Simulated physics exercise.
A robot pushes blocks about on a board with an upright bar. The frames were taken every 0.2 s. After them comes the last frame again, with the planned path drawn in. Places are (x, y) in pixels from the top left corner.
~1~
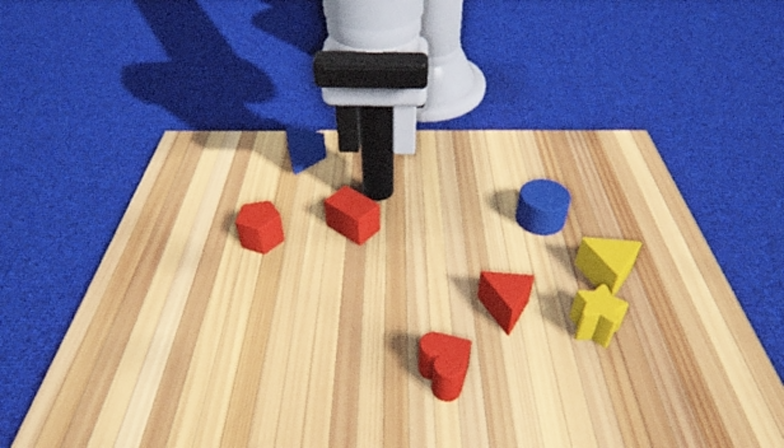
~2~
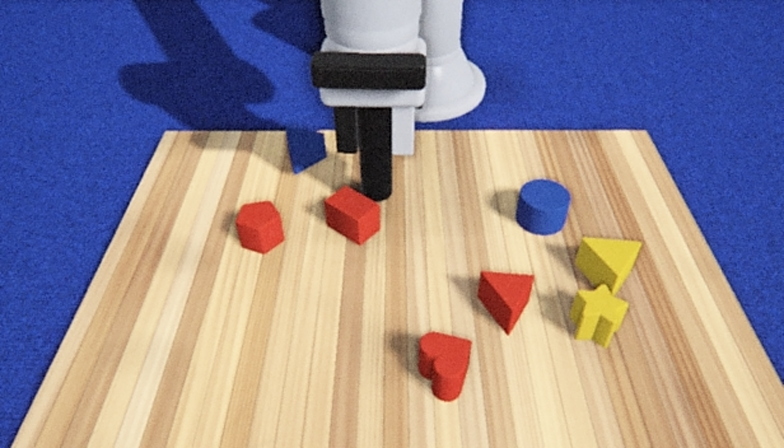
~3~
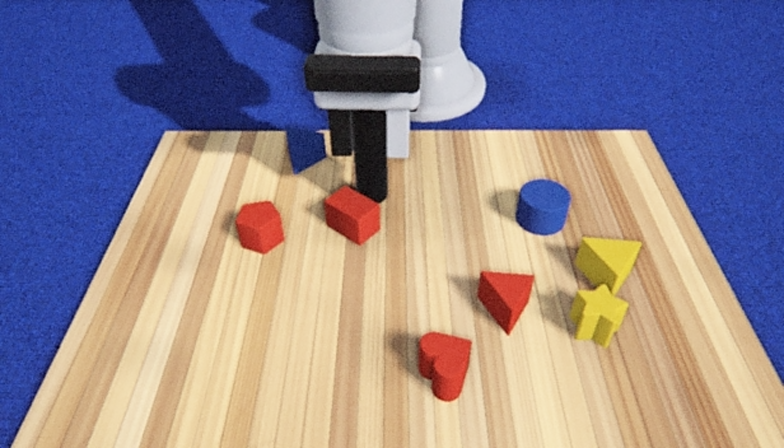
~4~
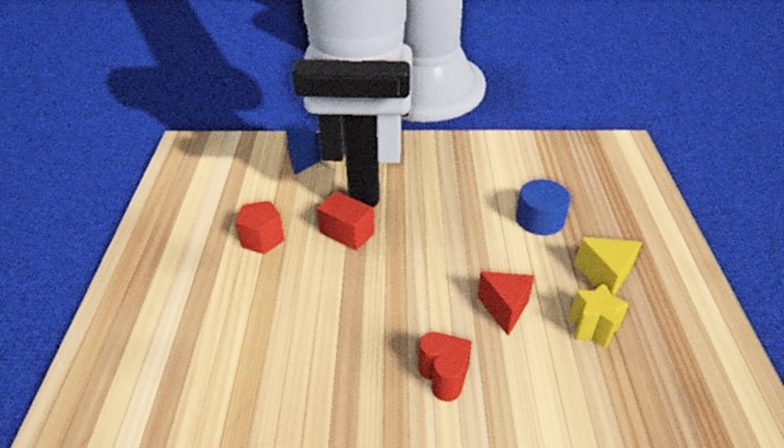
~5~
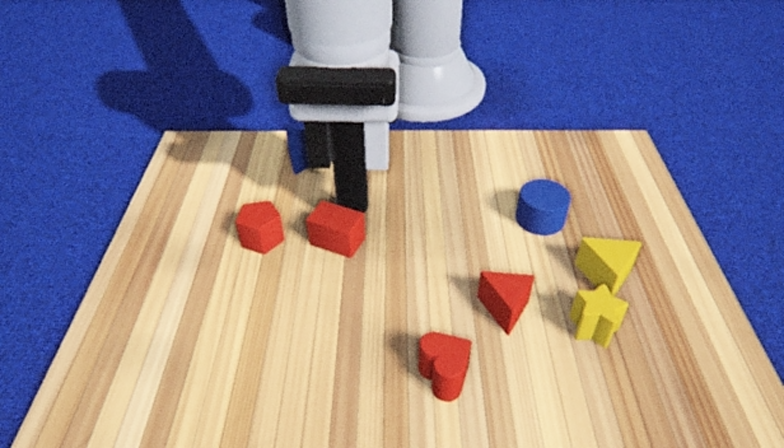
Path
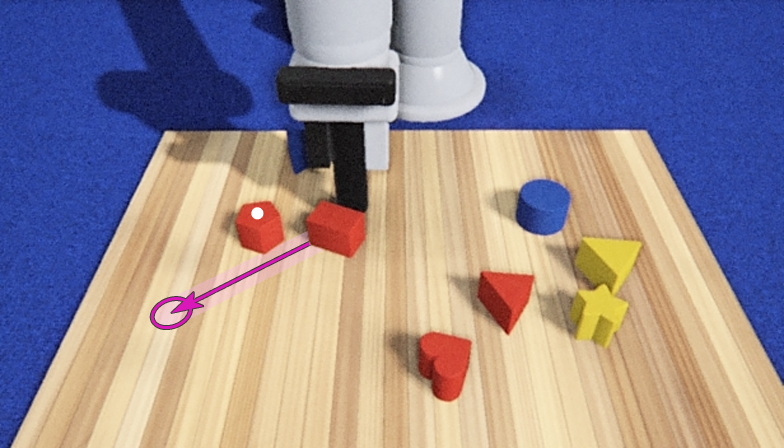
A robot's upright black bar moves slightly left and toward the viewer, meets the red oblong block and pushes it a short way toward the red pentagonal block, while the other red, yellow and blue blocks stay still.
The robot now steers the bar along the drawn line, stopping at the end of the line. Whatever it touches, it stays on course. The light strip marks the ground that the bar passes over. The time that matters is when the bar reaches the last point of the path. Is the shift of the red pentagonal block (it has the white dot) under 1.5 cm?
Answer: Yes.
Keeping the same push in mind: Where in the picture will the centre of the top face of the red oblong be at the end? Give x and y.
I'd expect the centre of its top face to be at (298, 250).
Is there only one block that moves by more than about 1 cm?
In short: Yes.
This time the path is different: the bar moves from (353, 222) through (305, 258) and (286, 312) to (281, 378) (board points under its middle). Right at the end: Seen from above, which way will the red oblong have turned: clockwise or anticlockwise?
The block spins clockwise.
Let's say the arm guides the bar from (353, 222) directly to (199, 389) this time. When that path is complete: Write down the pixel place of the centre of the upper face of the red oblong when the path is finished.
So, by the moment the path ends, you'll find the top centre of the red oblong at (161, 399).
The drawn path runs in a line from (353, 222) to (171, 313); the dot is on the red pentagonal block.
On the path given first. One third of the way, bar (295, 236); red oblong (300, 247), turned 50° anticlockwise.
Two thirds of the way, bar (233, 267); red oblong (298, 250), turned 60° anticlockwise.
At the end, bar (166, 300); red pentagonal block not moved; red oblong (298, 250), turned 60° anticlockwise.
